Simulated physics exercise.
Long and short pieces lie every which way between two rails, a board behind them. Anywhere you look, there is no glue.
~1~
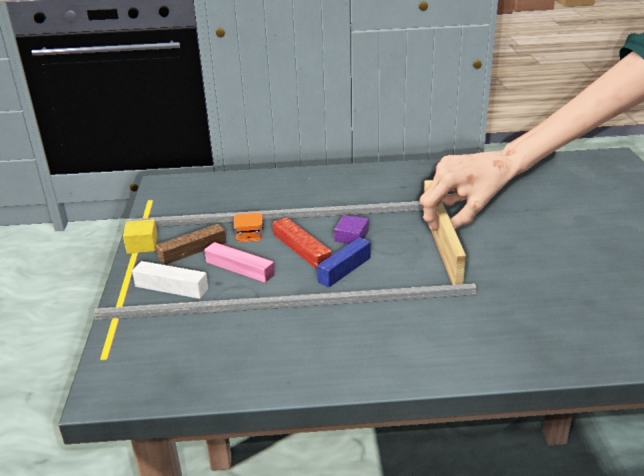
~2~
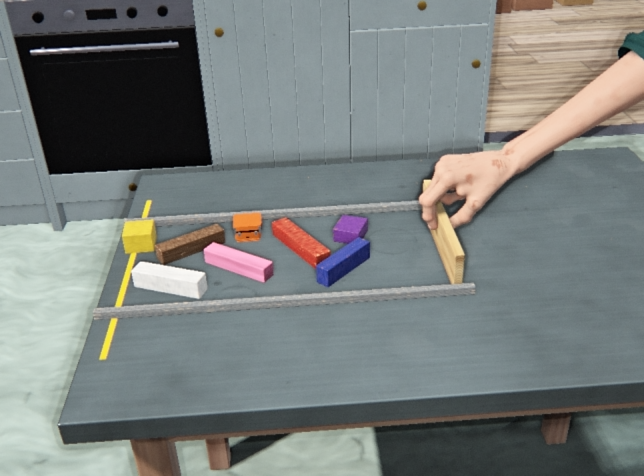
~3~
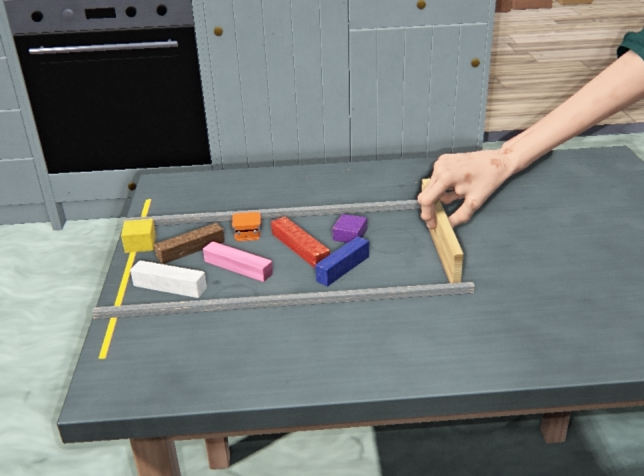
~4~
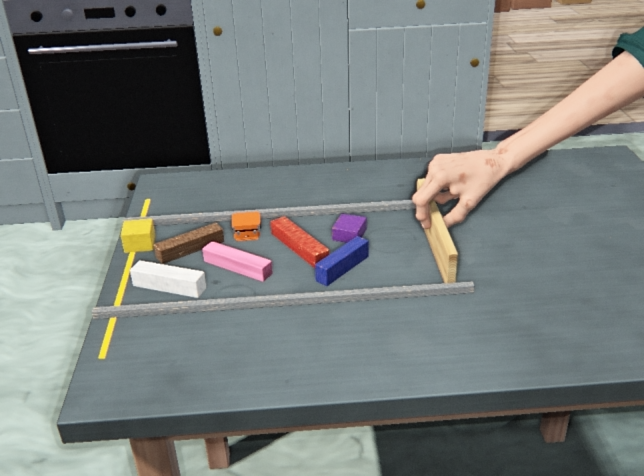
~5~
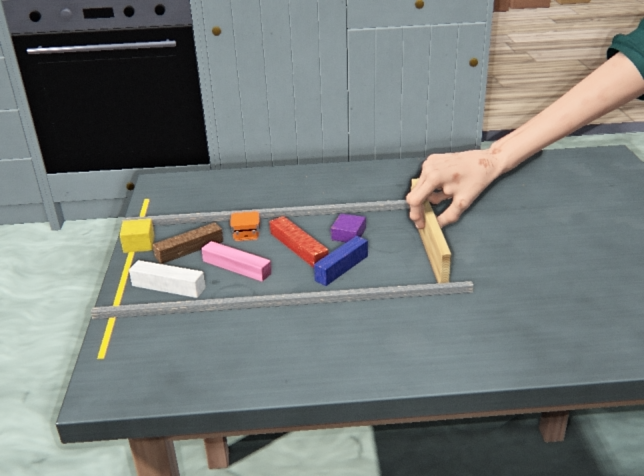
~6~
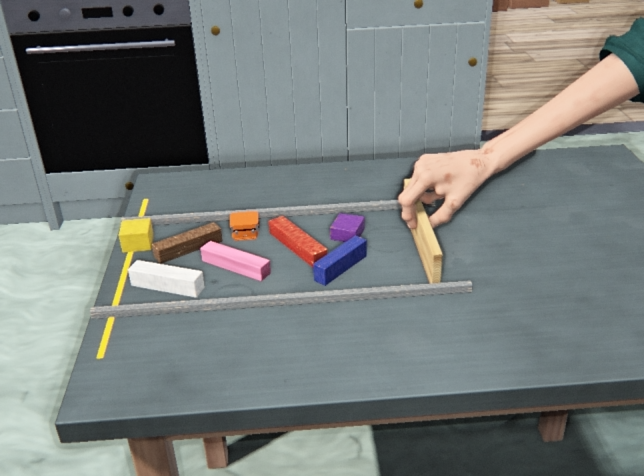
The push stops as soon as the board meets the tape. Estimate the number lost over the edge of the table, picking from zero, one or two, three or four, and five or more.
The ones that fall? Five or more of them, I think.
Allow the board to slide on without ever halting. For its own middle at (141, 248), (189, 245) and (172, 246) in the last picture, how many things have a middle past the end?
Respectively, 6, 2 and 2.
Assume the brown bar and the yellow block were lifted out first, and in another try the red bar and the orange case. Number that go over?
First 4, then 4.
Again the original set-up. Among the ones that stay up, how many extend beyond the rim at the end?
It's 1.
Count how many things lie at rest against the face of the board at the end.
Count recorded: 2.
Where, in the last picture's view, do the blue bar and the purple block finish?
Final positions - blue bar around (111, 282), purple block around (117, 245).
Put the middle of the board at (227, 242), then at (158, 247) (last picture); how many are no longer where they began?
At the one place 8, at the other 8.
A little later, none off yet; yellow block at rest near (137, 235); white bar at rest near (166, 279); brown bar at rest near (188, 243).
Next, none off yet; yellow block shifted about its own width near (117, 235); white bar shifted a little near (152, 283); brown bar shifted about its own width near (132, 251).
When it is over, the number that fall off is five or more; down, red bar, orange case, pink stick, brown bar, white bar and yellow block.
